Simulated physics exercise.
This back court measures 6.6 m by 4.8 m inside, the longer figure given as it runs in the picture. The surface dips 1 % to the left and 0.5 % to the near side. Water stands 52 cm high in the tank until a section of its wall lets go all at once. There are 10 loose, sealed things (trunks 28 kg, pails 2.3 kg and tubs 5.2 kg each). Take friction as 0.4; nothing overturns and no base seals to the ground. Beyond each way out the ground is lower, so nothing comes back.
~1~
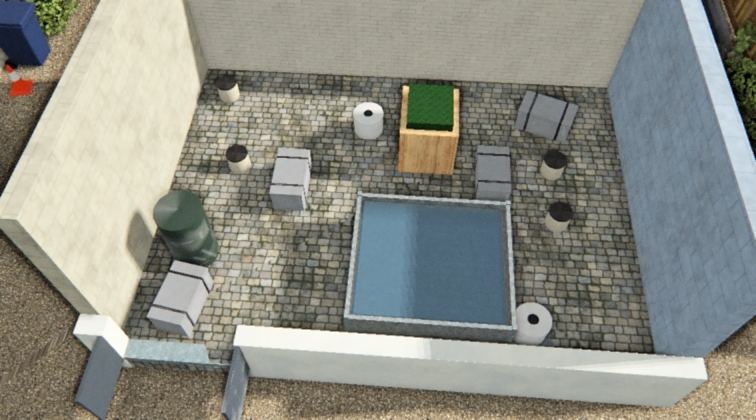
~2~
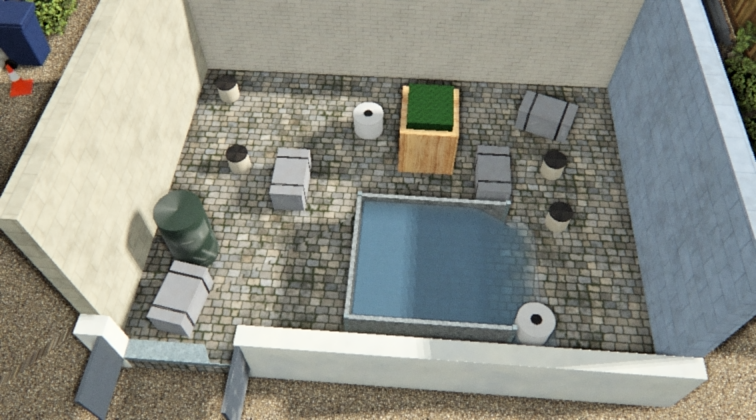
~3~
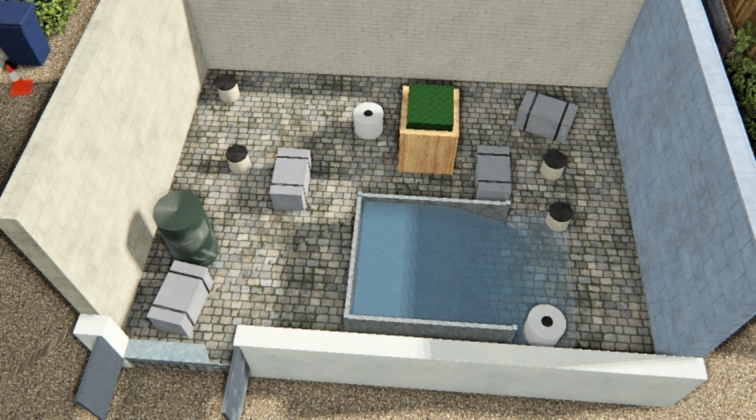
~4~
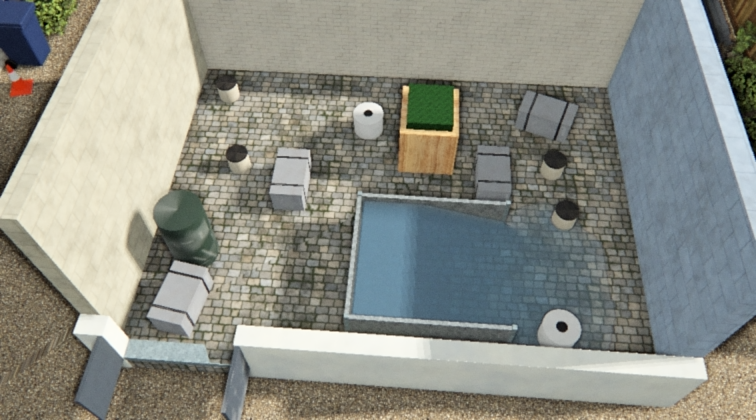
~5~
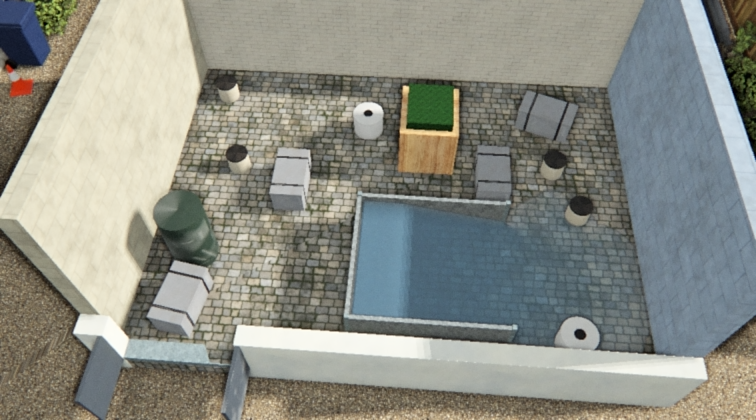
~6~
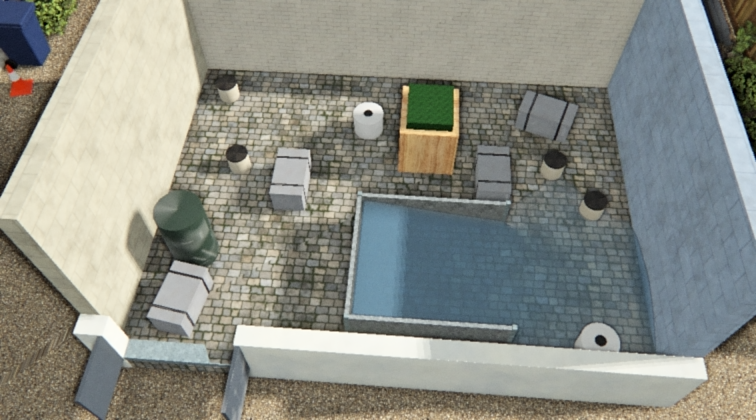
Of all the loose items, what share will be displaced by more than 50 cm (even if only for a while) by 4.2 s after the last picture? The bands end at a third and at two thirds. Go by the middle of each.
Share: Between one and two thirds.
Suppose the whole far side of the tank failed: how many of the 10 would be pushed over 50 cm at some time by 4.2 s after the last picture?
Then 7.
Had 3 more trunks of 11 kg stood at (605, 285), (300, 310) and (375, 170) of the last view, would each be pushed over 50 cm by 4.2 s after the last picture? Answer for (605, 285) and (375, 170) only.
In that order: More, short of it.
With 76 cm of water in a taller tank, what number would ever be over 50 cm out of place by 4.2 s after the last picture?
Then 6.
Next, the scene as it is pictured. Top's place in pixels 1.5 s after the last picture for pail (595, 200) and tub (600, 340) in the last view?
Near (578, 86) and (630, 309).
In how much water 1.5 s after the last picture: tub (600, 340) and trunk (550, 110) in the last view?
Roughly 35 and 3 cm.
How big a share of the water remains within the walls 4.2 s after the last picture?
Some 100 per cent remains.
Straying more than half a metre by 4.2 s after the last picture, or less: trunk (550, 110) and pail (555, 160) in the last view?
In turn: Past it, more.
Then, 0.4 s after the last picture 2 of 10 are over 50 cm from their spots; 1 afloat.
Then, 1.5 s after the last picture 2 of 10 are over 50 cm from their spots; 1 afloat.
Then, 2.8 s after the last picture 4 of 10 are over 50 cm from their spots; 4 afloat.
Then, 4.2 s after the last picture 4 of 10 are over 50 cm from their spots, and 4 have been at some point; 3 afloat.
